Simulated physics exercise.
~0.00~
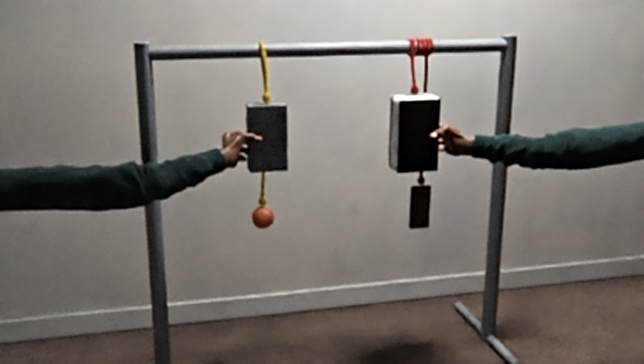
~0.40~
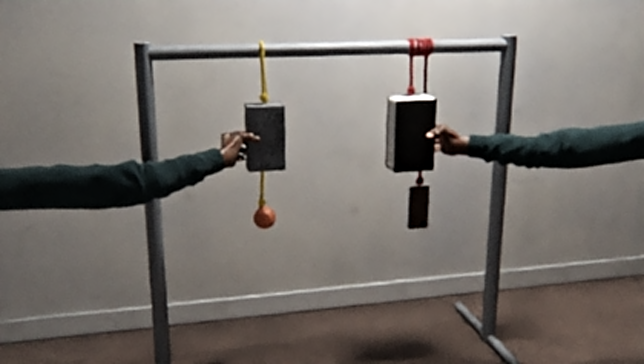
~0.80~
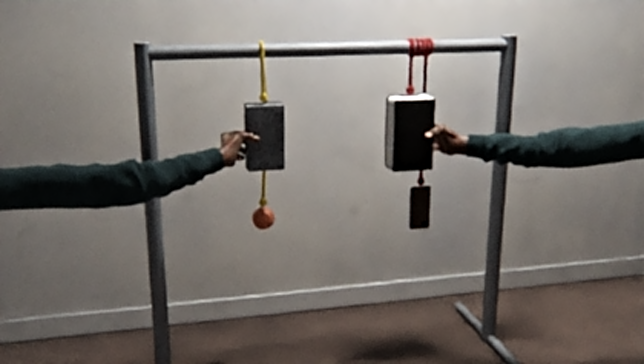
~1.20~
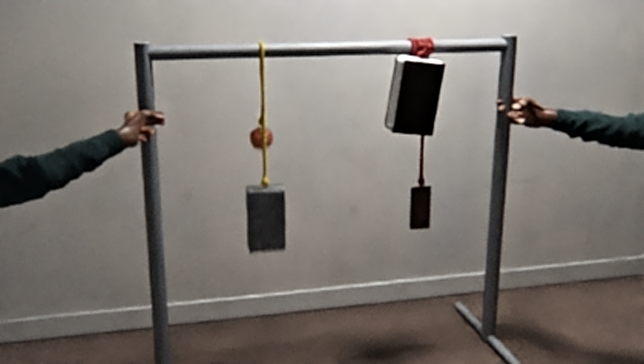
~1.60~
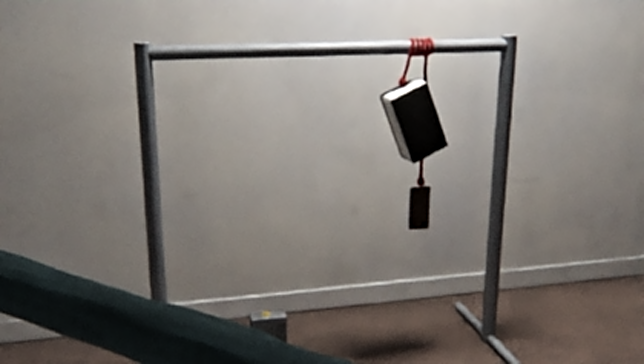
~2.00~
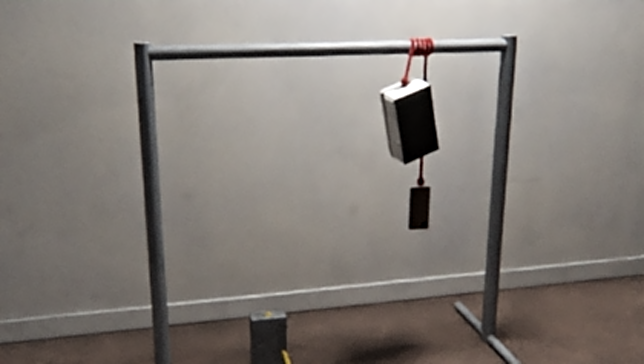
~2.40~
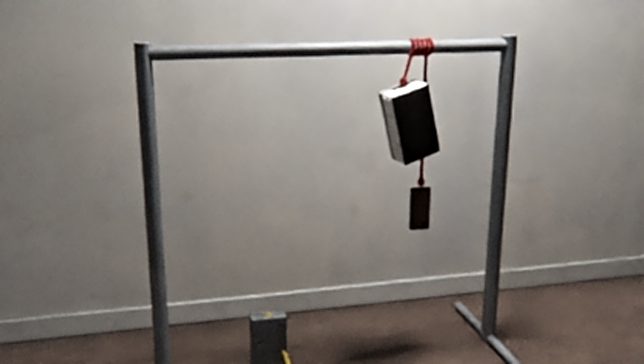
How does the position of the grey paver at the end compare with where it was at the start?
At the start the paver hangs from the rail on the yellow rope with a hand on it, and at the end it rests on the floor below, almost straight under where it began.
